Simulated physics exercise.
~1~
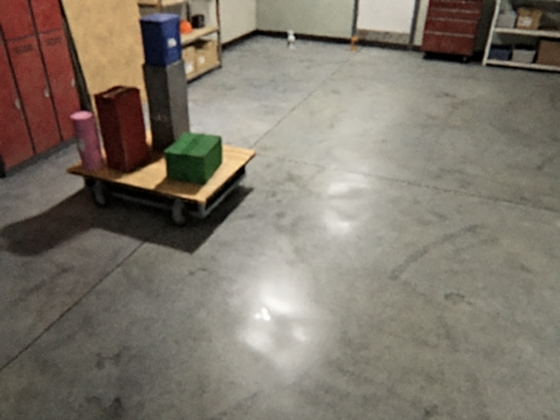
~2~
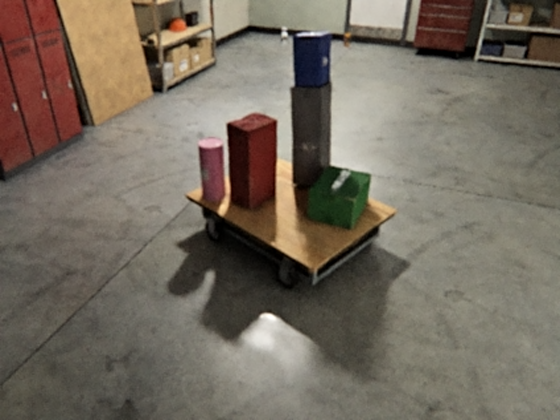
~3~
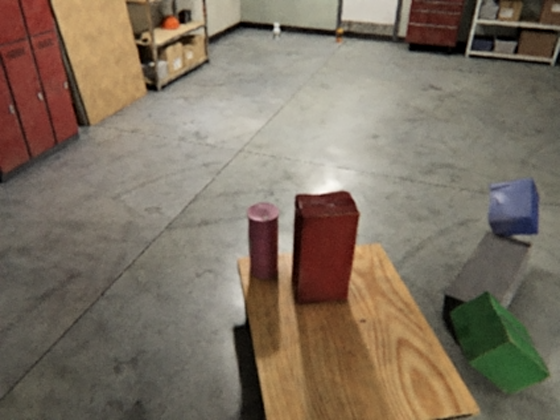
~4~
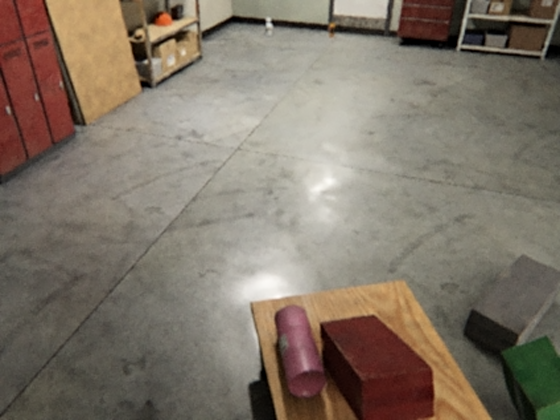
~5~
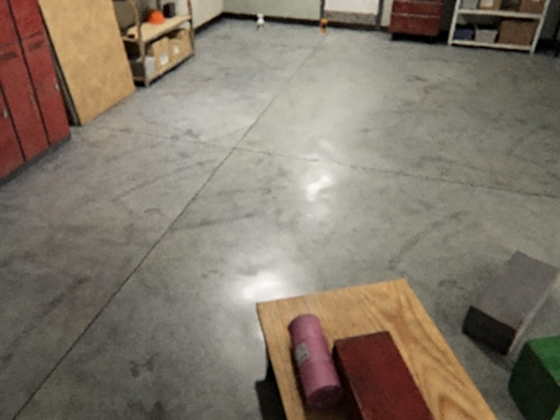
In this clip, a flat cart carrying five objects rolls toward the viewer while turning, and the blue, grey and green blocks leave the deck and land on the floor at right. The cart stops, and the red box and pink canister topple, ending on their sides on the deck.
